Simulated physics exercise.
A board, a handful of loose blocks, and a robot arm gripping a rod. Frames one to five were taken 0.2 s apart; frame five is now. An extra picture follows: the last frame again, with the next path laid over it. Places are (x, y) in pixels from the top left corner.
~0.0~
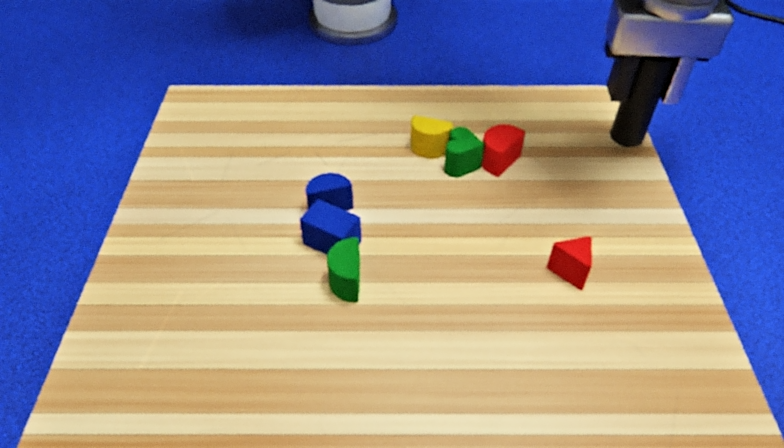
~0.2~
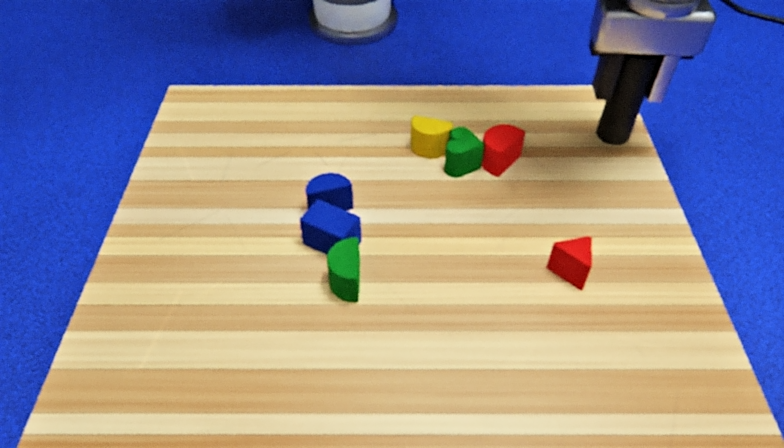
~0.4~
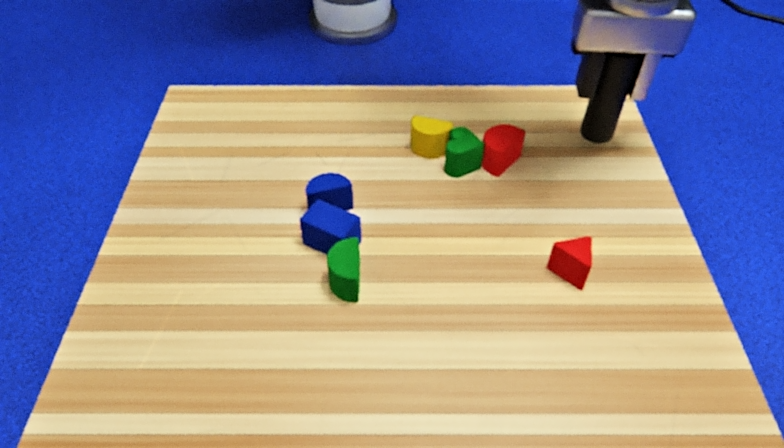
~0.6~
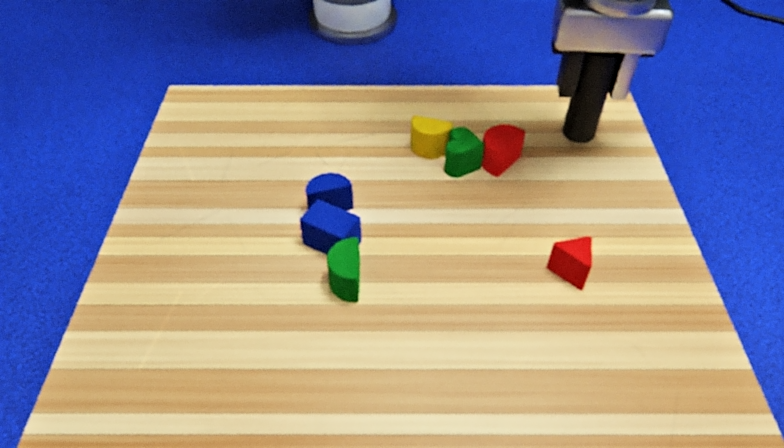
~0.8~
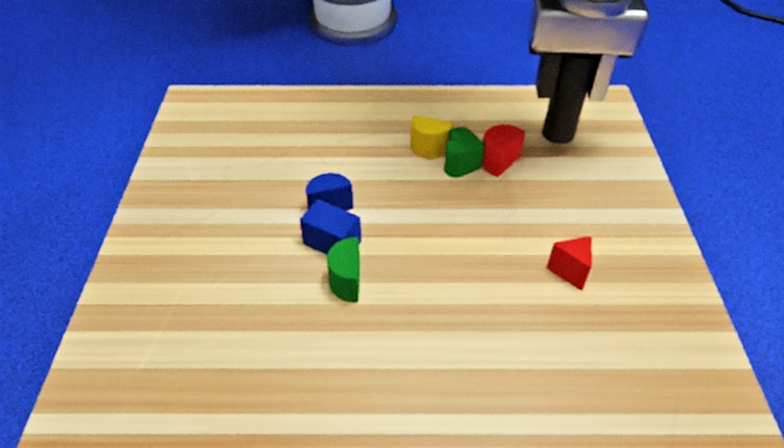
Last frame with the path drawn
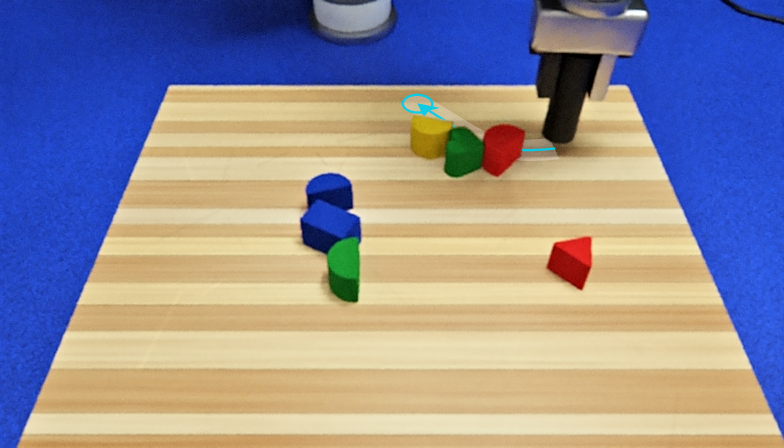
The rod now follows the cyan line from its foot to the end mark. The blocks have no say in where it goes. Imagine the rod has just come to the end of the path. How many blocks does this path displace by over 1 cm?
Here I'd predict two blocks moving more than 1 cm.
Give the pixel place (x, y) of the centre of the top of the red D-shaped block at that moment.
The red D-shaped block ends near (476, 139).
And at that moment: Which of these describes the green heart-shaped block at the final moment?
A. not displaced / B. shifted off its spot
B - shifted off its spot.
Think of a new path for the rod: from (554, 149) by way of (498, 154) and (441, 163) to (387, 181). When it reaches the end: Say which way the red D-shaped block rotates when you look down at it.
The twist is anticlockwise.
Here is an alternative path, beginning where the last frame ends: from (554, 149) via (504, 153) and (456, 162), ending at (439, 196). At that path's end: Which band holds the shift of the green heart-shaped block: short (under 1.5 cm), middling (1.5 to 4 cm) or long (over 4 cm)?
The green heart-shaped block moves over 4 cm.
Path on the board, from (554, 149) through (500, 147) and (455, 127) to (418, 104).
What follows on the original path. One third of the way, rod (502, 132); green heart-shaped block (445, 146), turned 40° clockwise; red D-shaped block (481, 142), turned 40° anticlockwise.
Two thirds of the way, rod (456, 112); green heart-shaped block (441, 148), turned 50° clockwise; red D-shaped block (476, 139), turned 75° anticlockwise.
At the end, rod (418, 89); yellow D-shaped block in place; green heart-shaped block (441, 148), turned 50° clockwise; red D-shaped block (476, 139), turned 75° anticlockwise.
